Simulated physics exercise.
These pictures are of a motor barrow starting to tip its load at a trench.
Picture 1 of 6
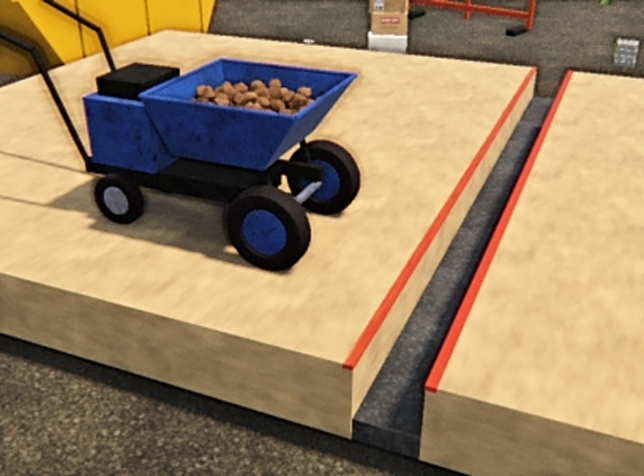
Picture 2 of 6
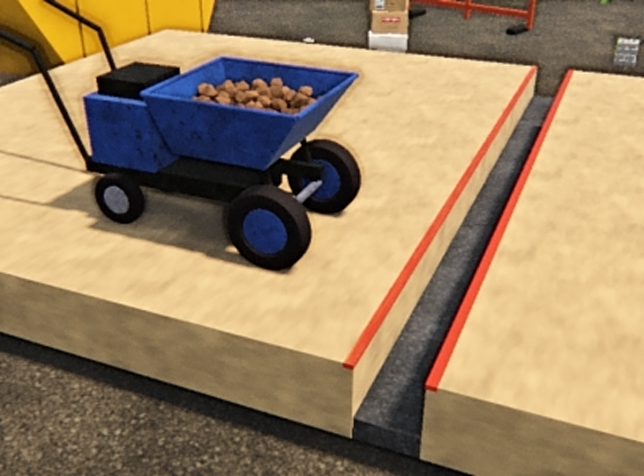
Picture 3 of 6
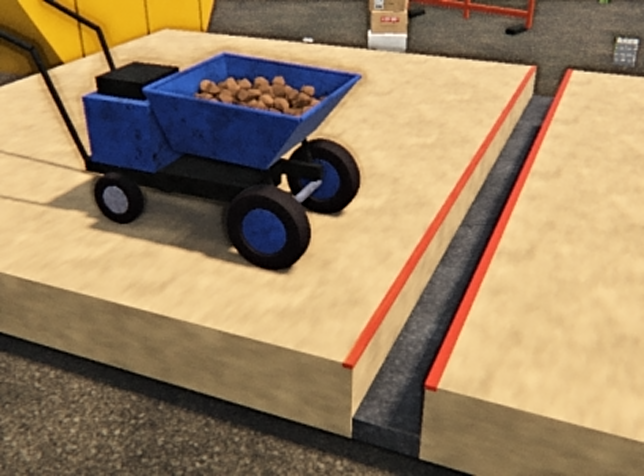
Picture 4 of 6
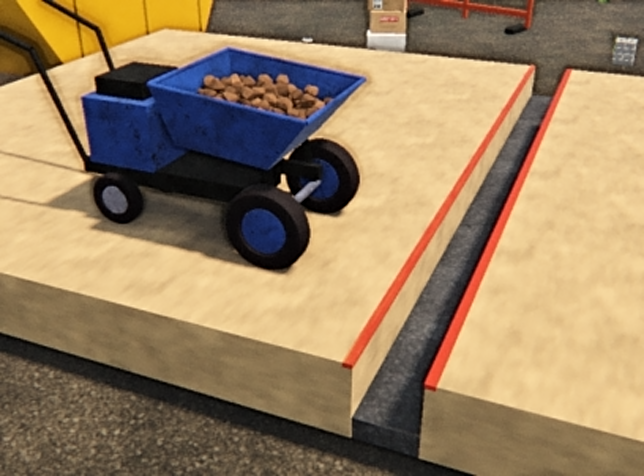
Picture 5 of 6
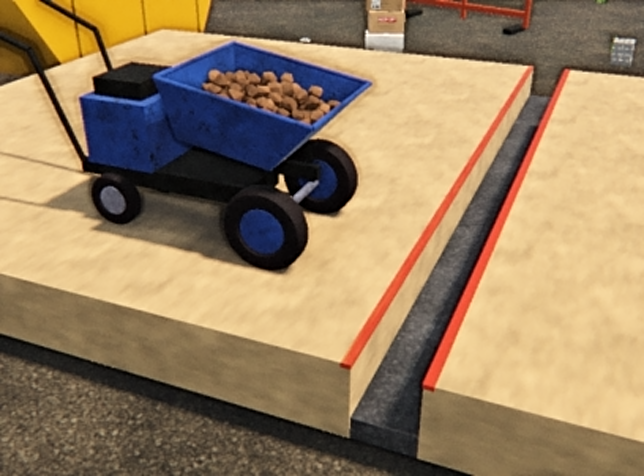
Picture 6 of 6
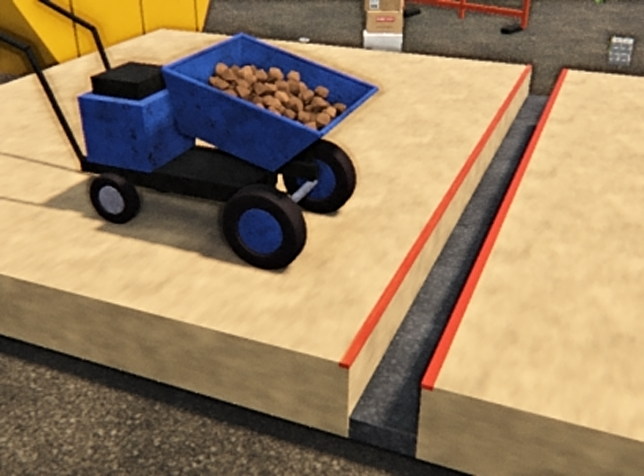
On a pale raised platform split by a narrow, red-edged trench, a small blue motor barrow stands to the left with brown clods heaped in its level skip. The skip starts to tilt toward the trench, its back rising and its front lip dipping slightly, while the wheels stay in place.
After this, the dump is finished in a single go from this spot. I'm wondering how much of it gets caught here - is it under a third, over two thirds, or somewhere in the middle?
Well, the part that misses the trench is below one-third of the load.
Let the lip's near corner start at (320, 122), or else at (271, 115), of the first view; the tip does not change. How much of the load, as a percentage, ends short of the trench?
0 and 20 percent, in that order.
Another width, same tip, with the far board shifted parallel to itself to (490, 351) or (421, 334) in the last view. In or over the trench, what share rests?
Lab note: Case 1 near 100 percent, case 2 near 80 percent.
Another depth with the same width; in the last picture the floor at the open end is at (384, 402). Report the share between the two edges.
The share would be close to 80 percent.
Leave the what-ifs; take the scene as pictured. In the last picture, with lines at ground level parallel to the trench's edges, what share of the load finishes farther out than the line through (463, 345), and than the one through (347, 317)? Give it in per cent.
Around 0 per cent for the first, and 100 per cent for the second.
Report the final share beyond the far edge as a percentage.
It comes to close to 0 %.
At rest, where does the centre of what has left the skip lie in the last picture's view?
Around (438, 295), give or take.
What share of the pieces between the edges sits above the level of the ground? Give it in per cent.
Something like 5 in a hundred.
Soon after the last picture, skip tipped steeply; all in the skip.
A little later, skip tipped right over; most in the skip; a stray few short of the trench; about a quarter in or heaped over the trench; a stray few beyond it; a stray few falling.
Later still, skip tipped right over; a stray few in the skip; a stray few short of the trench; nearly all in or heaped over the trench; a stray few beyond it.
At rest, skip tipped right over; nearly all in or heaped over the trench; a stray few beyond it.
